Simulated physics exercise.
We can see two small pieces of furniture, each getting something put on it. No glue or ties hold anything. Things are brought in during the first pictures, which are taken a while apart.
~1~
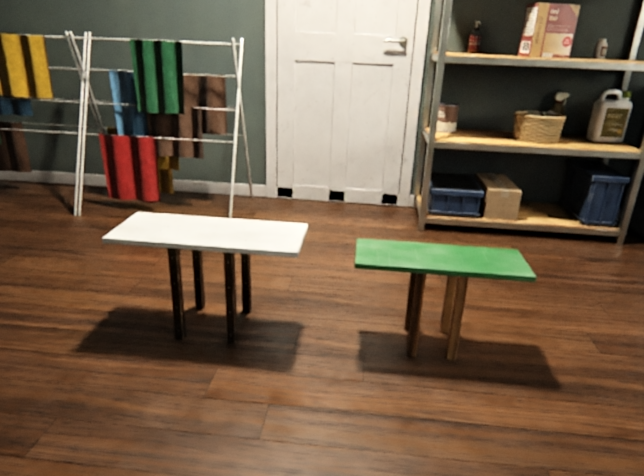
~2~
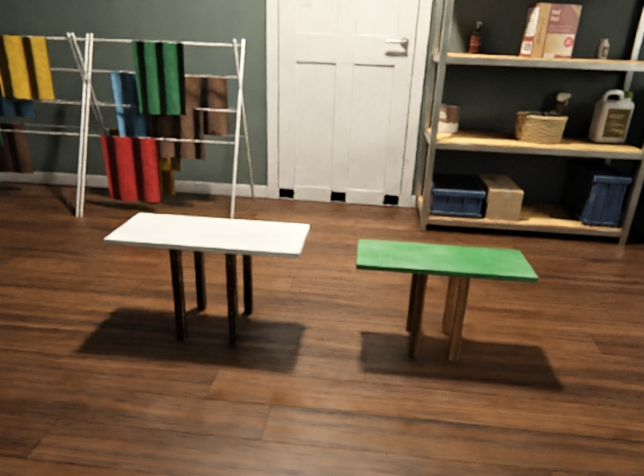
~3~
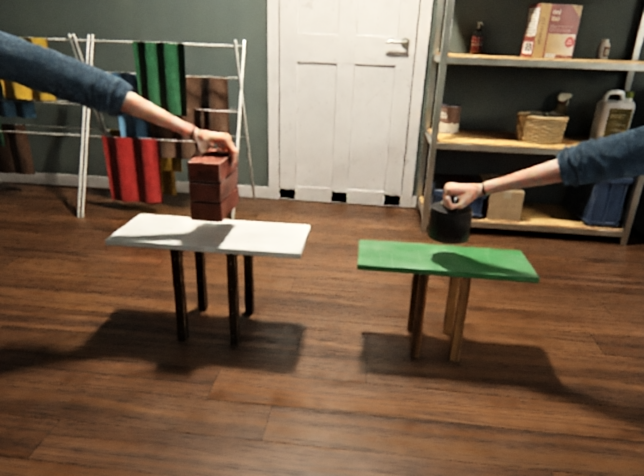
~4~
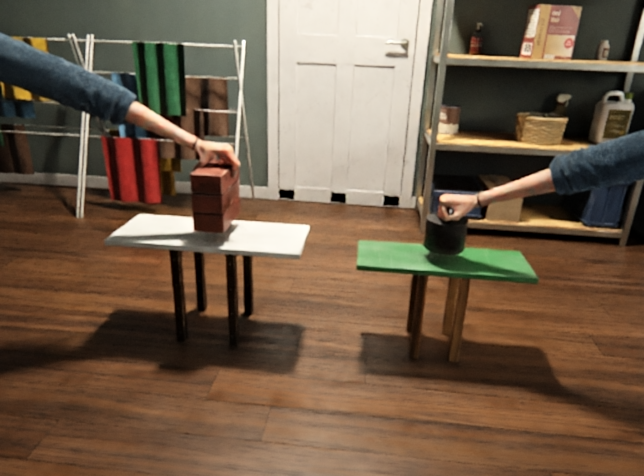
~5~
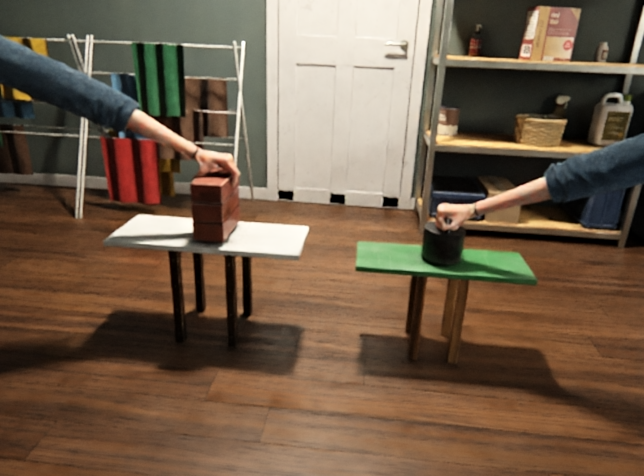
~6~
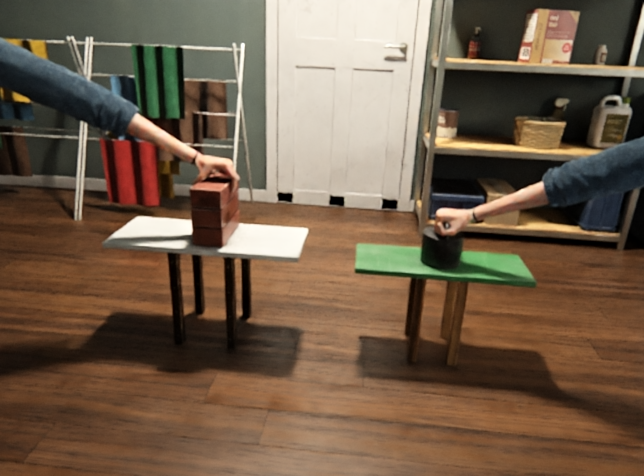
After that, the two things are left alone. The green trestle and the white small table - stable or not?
Green trestle - stable. White small table - stable.
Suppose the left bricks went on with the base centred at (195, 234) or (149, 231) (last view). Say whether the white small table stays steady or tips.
In that order, it stays put; falls over.
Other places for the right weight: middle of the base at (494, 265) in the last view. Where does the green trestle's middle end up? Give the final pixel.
It finishes somewhere near (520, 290).
Then, 0.34 s past the last view, green trestle at rest near (440, 264); white small table at rest near (211, 238).
Finally, the green trestle stays flat on its feet, near (440, 264); the white small table stays flat on its feet, near (211, 238).
